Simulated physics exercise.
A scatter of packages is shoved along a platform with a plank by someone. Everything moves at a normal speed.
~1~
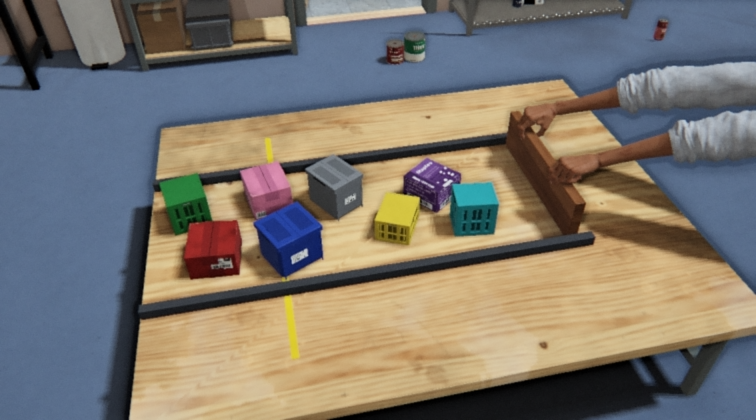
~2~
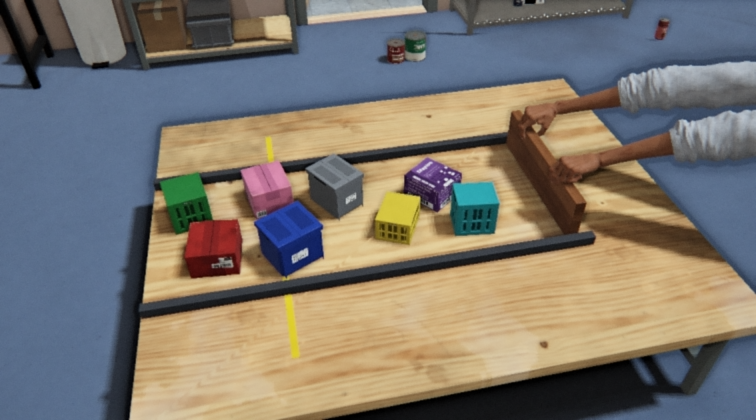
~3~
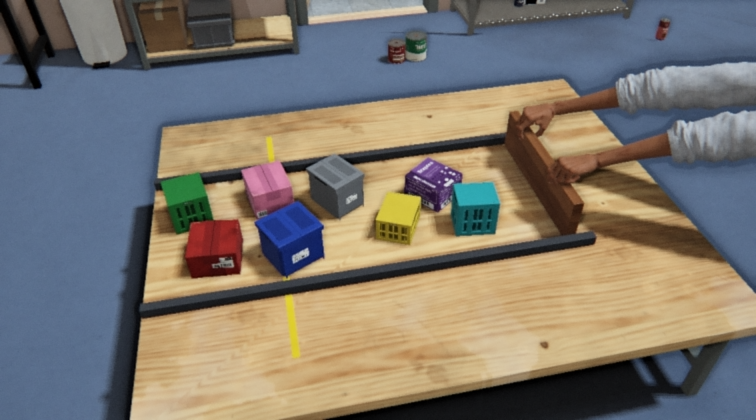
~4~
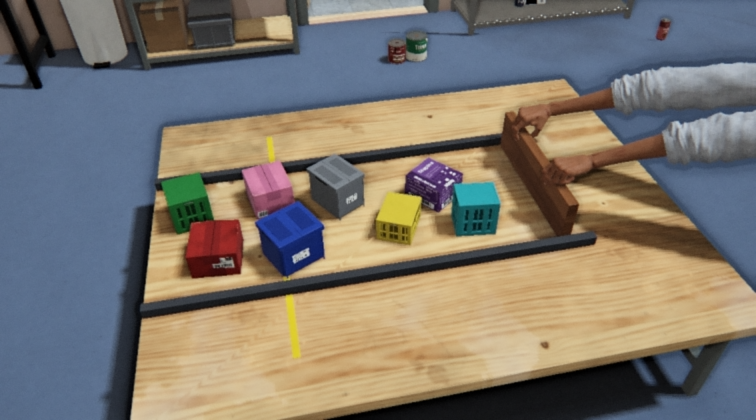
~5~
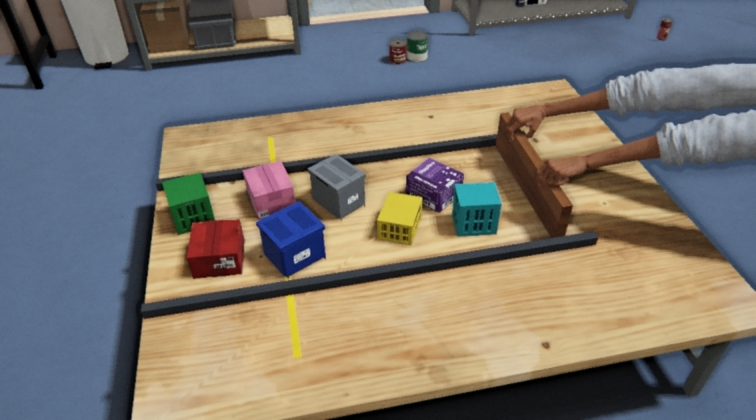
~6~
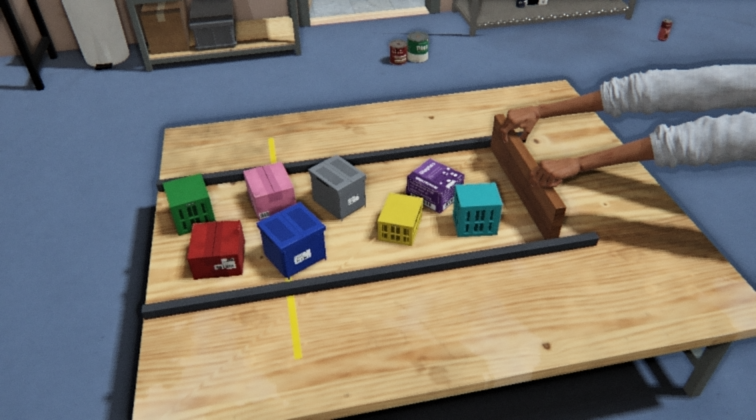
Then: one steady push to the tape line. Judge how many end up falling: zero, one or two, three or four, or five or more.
My judgement: One or two.
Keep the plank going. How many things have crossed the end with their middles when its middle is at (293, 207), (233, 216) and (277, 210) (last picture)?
2; 4; 2.
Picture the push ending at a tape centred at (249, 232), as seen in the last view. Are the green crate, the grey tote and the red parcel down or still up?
First, the green crate takes the fall; next, the grey tote is safe; last, the red parcel takes the fall.
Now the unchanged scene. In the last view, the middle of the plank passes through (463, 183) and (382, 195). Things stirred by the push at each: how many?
It comes to 2 for the first spot, 5 for the other.
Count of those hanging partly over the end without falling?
Result: 0.
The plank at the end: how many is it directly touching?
The figure is 2.
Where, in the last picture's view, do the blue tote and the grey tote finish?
Final positions - blue tote around (176, 259), grey tote around (218, 201).
Soon after, none off yet; green crate at rest near (190, 204); red parcel at rest near (218, 249); pink parcel at rest near (270, 191).
Then, none off yet; green crate at rest near (190, 204); red parcel moving near (214, 249); pink parcel moved a little near (263, 191).
By the end, the number that fall off is one or two; fallen, red parcel and green crate.
